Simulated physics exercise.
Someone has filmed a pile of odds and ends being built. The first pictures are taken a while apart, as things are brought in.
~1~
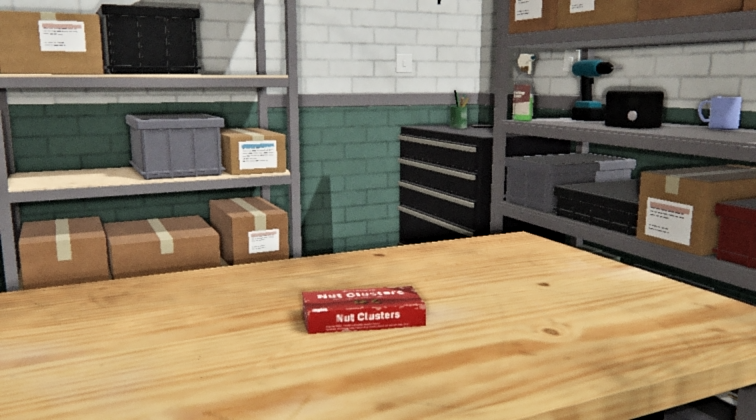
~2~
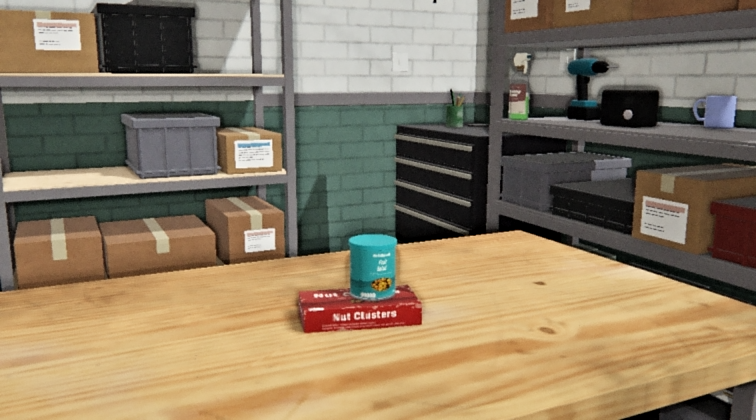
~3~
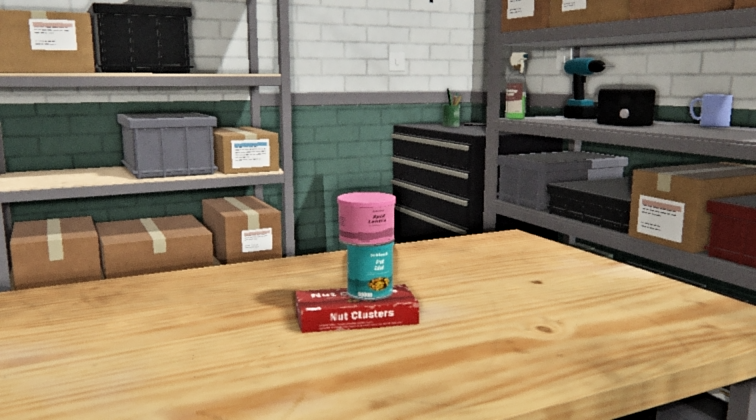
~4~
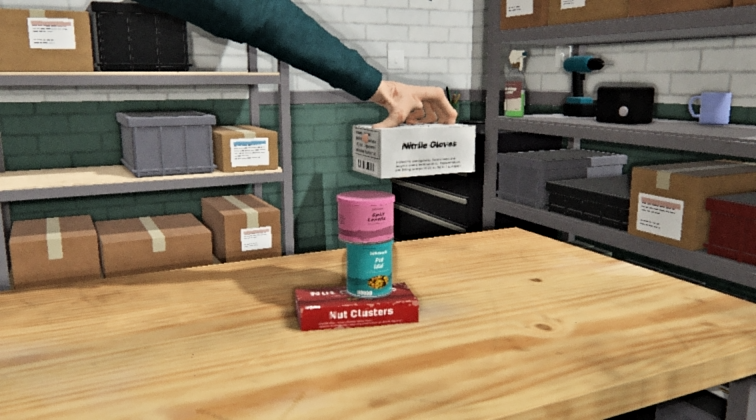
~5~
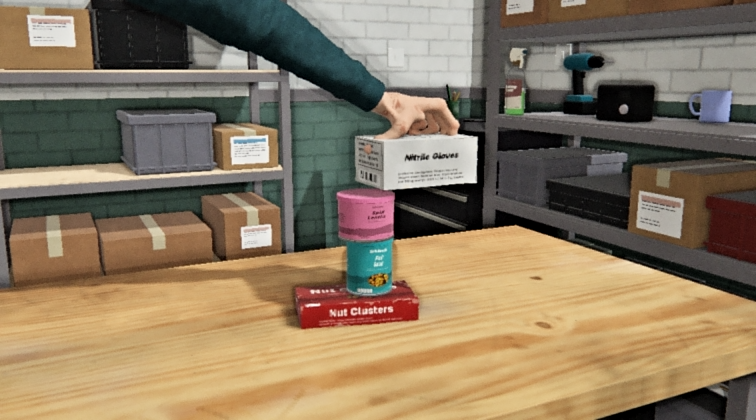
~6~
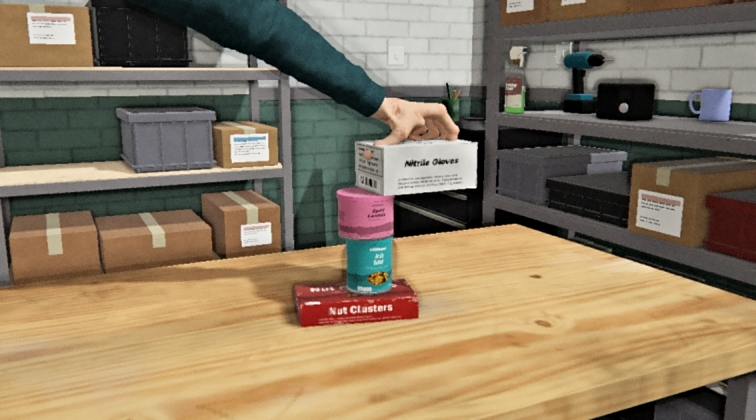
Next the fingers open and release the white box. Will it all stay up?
Here the pile comes apart.
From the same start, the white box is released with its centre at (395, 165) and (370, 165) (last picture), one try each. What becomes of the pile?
First, it comes apart; second, it stays up.
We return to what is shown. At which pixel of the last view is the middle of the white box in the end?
Near (445, 251).
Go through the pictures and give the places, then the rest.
The last thing is not in view yet, in the first picture.
The last thing is not in view yet; red packet (359, 308), in the second picture.
The last thing is not in view yet; turquoise pot (370, 266), in the third picture.
Still above its spot; white box (413, 148); pink tub (366, 217), in the fourth picture.
Still above its spot; white box (416, 159); red packet (356, 304), in the fifth picture.
In place under the hand; white box (416, 165); turquoise pot (369, 260), in the sixth picture.
Then, 0.30 s on from there, white box now fallen.
Then, 0.40 s on from there, things are still on the move.
Then, 0.60 s on from there, nothing new.
Then, 2.20 s on from there, white box resting near (445, 251).
In the end, fallen, white box; the other 3 unmoved. At the end, from the last picture's camera, white box near (445, 251). The pile gives way.
